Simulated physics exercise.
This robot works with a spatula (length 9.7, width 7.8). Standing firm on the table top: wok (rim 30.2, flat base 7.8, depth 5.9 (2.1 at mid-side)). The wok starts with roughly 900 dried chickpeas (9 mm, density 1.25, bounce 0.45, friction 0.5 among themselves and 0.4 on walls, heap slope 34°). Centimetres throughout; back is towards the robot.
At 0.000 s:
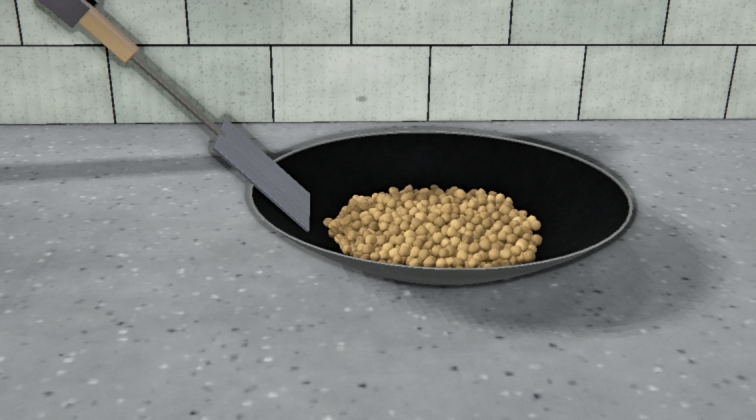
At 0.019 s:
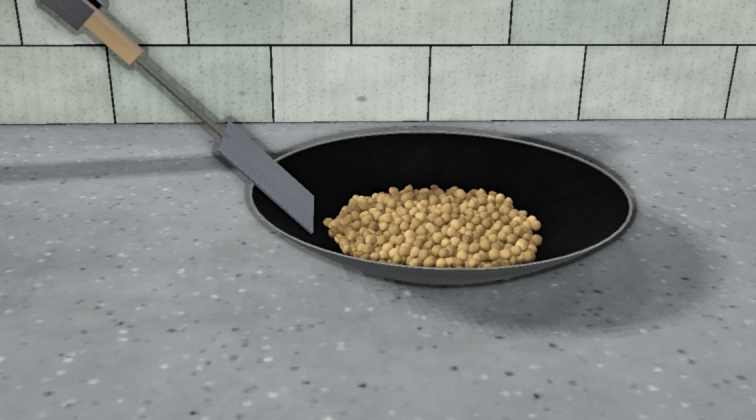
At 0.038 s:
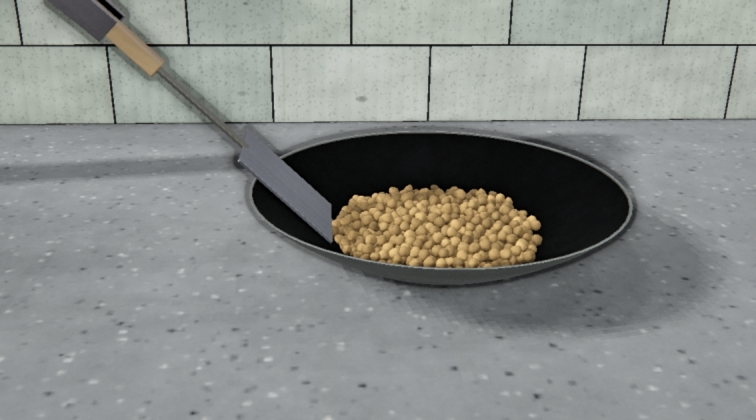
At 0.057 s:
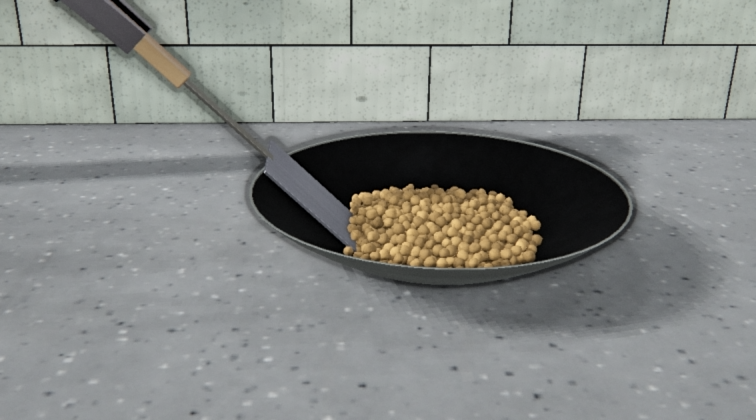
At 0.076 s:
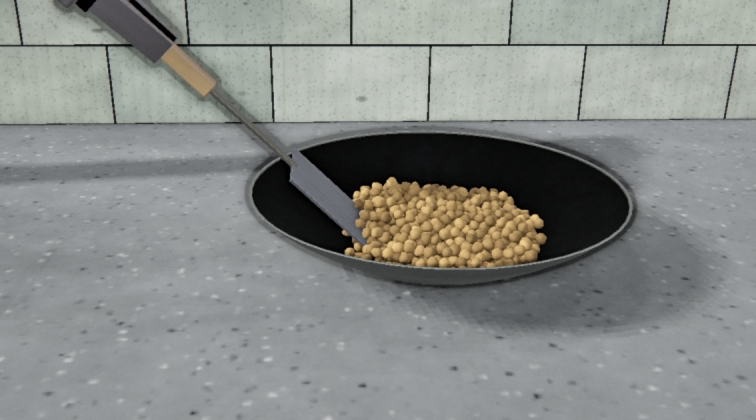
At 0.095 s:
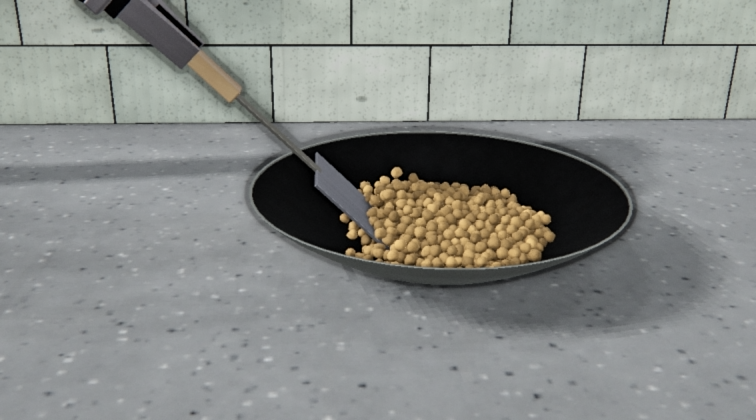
A spatula held by a robot slid down and right into a black wok of dried chickpeas on a speckled gray counter, pushing into the heap's left side and nudging some chickpeas up and rightward.
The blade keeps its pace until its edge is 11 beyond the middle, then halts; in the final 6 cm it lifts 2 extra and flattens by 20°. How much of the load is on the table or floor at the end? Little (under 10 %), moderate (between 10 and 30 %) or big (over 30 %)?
A big share, over 30 %, ends on the table or floor.
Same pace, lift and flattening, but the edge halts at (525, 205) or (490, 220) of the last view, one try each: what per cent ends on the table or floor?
Some 15 and 0 per cent.
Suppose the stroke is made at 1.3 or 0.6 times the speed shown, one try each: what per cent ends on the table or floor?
About 45 and 20 per cent.
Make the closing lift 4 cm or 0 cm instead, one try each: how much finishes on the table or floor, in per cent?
About 35 and 35 per cent.
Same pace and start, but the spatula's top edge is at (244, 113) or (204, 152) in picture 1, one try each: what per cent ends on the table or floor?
Some 40 and 40 per cent.
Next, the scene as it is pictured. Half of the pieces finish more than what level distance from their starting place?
Roughly 8 cm.
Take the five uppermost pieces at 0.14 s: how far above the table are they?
About 6 cm.
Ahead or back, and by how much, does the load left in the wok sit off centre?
Roughly 3.5 cm ahead.
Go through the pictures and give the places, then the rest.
Spatula top edge at (219, 133), sloping 45°; upper third of the load around (439, 218), from x 330 to 535, top at y 190; 900 in the wok, in the first picture.
Spatula top edge at (223, 135), sloping 45°; upper third of the load around (439, 218), from x 330 to 535, top at y 190, in the second picture.
Spatula top edge at (243, 145), sloping 45°; upper third of the load around (439, 218), from x 330 to 535, top at y 190, in the third picture.
Spatula top edge at (268, 155), sloping 45°; upper third of the load around (436, 218), from x 340 to 535, top at y 190, in the fourth picture.
Spatula top edge at (292, 163), sloping 45°; upper third of the load around (436, 215), from x 345 to 540, top at y 185, in the fifth picture.
Spatula top edge at (316, 168), sloping 45°; upper third of the load around (444, 213), from x 345 to 550, top at y 175; 900 in the wok, in the sixth picture.
By 0.14 s, sloping 45°, highest piece 6 above the table; 900 in the wok.
By 0.19 s, sloping 40°, highest piece 7 above the table; 900 in the wok.
By 0.42 s, sloping 25°, highest piece 7 above the table; 552 in the wok, 282 on the table or floor, 66 on the blade or in flight.
By 1.47 s, sloping 25°, highest piece 5 above the table; 551 in the wok, 349 on the table or floor.
Final count, 551 in the wok, 349 on the table or floor. That is 39 % on the table or floor.
